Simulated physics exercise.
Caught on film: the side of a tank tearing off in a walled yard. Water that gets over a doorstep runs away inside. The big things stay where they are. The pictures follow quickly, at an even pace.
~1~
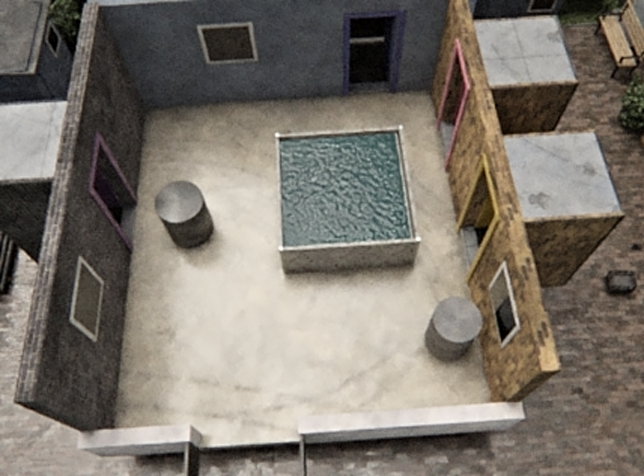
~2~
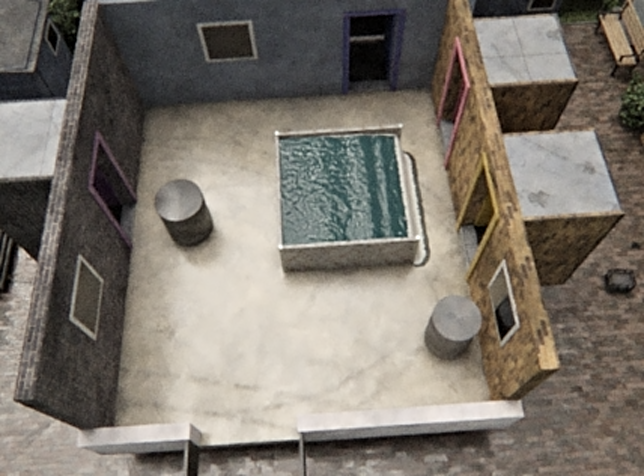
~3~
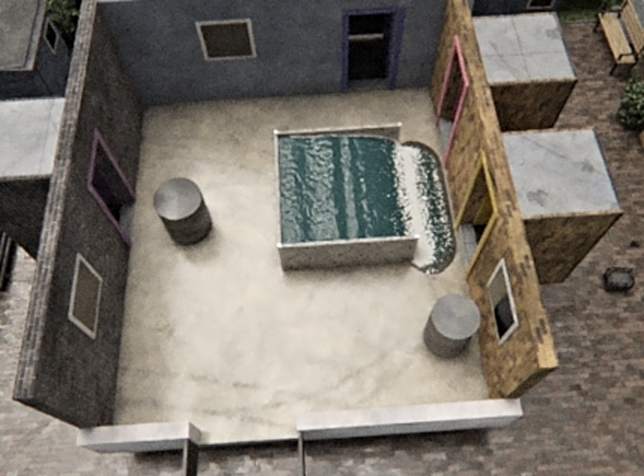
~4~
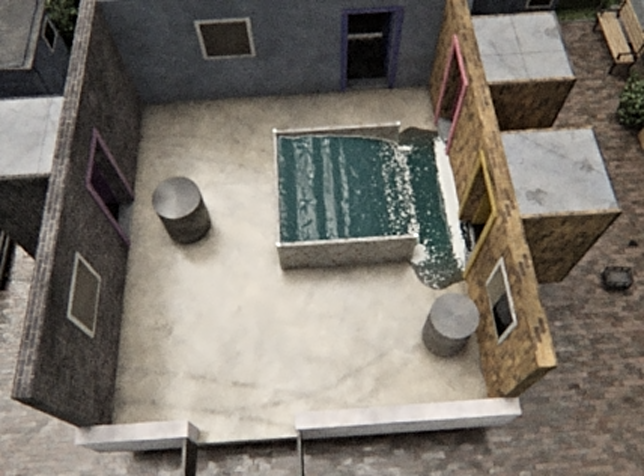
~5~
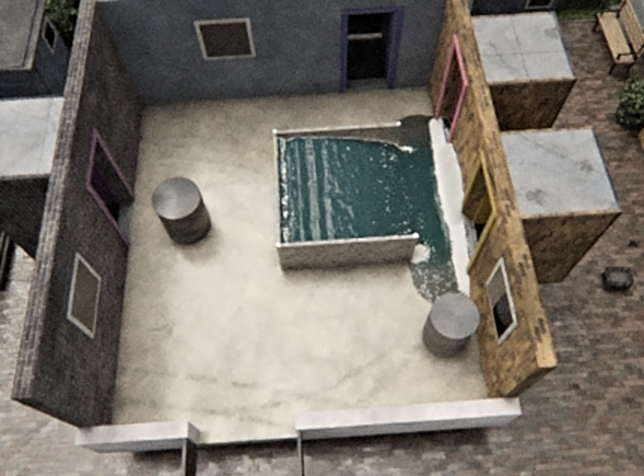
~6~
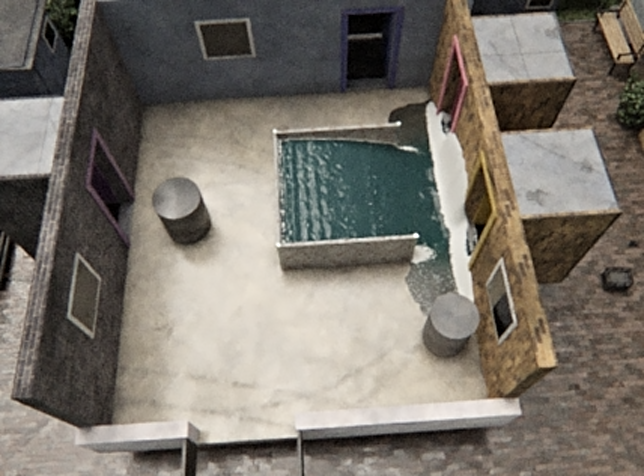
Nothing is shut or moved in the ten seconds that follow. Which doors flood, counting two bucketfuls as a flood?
In the end: The yellow door takes more than that; the blue door takes more than that; the pink door takes more than that; the purple door takes more than that.
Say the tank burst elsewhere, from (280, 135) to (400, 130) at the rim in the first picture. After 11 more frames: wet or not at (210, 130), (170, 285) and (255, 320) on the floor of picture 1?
One after the other: Covered, no water, no water.
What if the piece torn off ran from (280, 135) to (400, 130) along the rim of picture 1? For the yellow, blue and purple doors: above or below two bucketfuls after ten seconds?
In short: The yellow one keeps below it; the blue one goes over; the purple one lets more in.
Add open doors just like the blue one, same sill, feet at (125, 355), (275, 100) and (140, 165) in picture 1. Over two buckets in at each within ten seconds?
As listed: Lets more in, holds, passes that mark.
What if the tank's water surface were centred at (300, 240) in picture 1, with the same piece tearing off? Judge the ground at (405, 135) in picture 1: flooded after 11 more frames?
Verdict: Under water.
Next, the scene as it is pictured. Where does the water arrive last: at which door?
I say the purple one.
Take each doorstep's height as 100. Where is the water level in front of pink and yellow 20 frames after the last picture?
Roughly 80 per cent, then 100 per cent.
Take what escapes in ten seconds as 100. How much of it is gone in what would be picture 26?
Near 60 in a hundred.
A moment on, water covers 15 % of the floor; the yellow door far over two buckets in, the blue door wet at the sill, nothing in, the pink door over two buckets in, the purple door not reached.
Next, water covers 40 % of the floor; the yellow door far over two buckets in, the blue door over two buckets in, the pink door far over two buckets in, the purple door not reached.
Then, water covers 80 % of the floor; the yellow door far over two buckets in, the blue door far over two buckets in, the pink door far over two buckets in, the purple door not reached.
Later, water covers 95 % of the floor; the yellow door far over two buckets in, the blue door far over two buckets in, the pink door far over two buckets in, the purple door under two buckets in.
In the end, water covers 100 % of the floor; the yellow door far over two buckets in, the blue door far over two buckets in, the pink door far over two buckets in, the purple door over two buckets in.
